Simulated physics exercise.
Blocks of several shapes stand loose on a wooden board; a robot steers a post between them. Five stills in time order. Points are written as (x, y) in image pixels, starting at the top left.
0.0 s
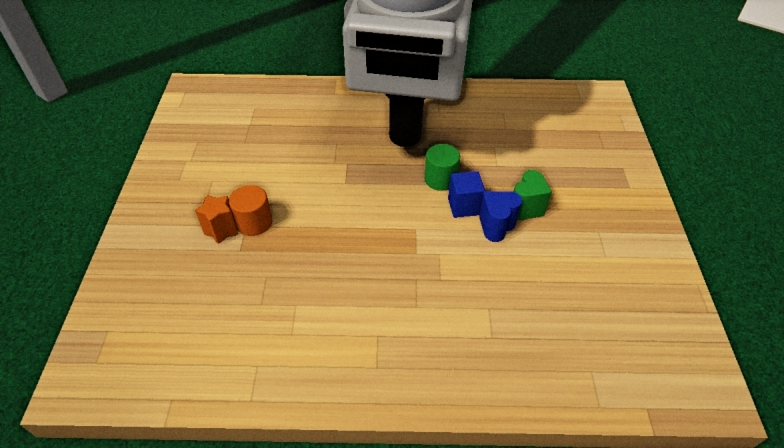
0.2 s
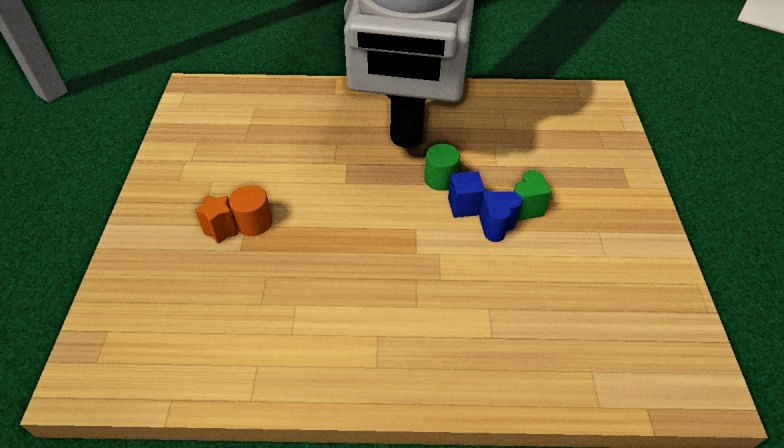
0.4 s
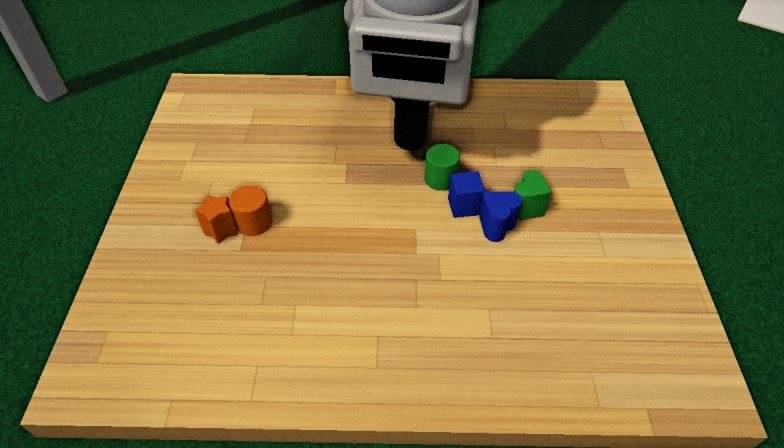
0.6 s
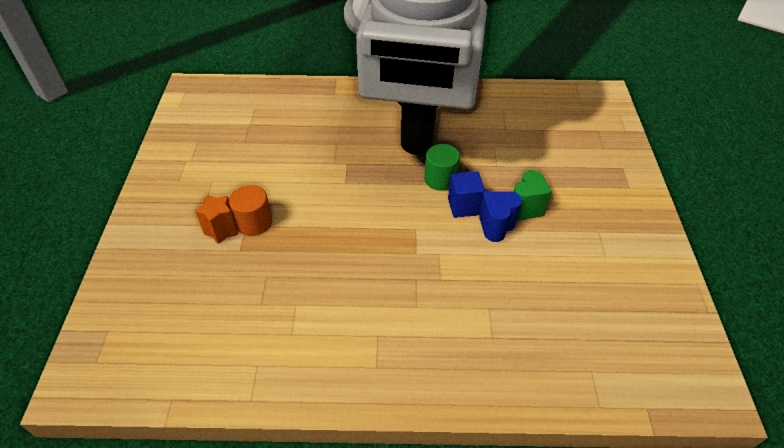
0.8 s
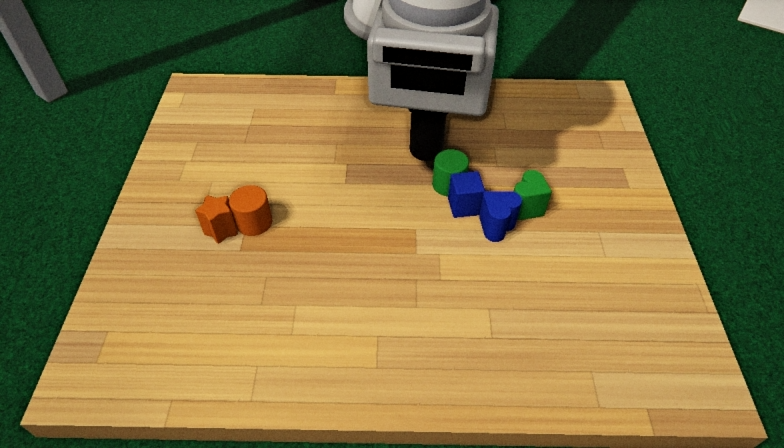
A grey robot arm holding a black post reaches over the far edge of a pale wooden board on a green surface, seen from above by a still camera. An orange star and orange cylinder sit at left, while a green cylinder, blue cube, blue heart and green heart cluster right of centre. The post, at first still, slides slightly right and nearer, nudging the green cylinder a little rightward.
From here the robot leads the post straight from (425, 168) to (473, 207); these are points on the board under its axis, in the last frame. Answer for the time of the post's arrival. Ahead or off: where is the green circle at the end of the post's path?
Ahead to the end.
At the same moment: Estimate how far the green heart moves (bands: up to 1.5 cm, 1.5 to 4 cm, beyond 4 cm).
It moves only a bit, under 1.5 cm.
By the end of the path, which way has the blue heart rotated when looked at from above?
In a top view, it turns counterclockwise.
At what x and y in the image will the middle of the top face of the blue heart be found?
The spot you're after is about (529, 227) in the image.
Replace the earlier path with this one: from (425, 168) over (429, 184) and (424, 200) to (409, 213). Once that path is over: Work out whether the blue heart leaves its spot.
Once the path ends, it is somewhere new.
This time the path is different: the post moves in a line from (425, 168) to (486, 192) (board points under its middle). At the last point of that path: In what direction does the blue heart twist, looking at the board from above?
From above, the blue heart will be seen to turn anti-clockwise.
What follows on the original path. Halfway along, post at (450, 171); green circle at (472, 184); blue square at (481, 208); blue heart at (519, 217), turned 55° anticlockwise.
At the end, post at (476, 191); green circle at (497, 207); blue square at (491, 232), turned 30° clockwise; blue heart at (529, 227), turned 80° anticlockwise; green heart in place.
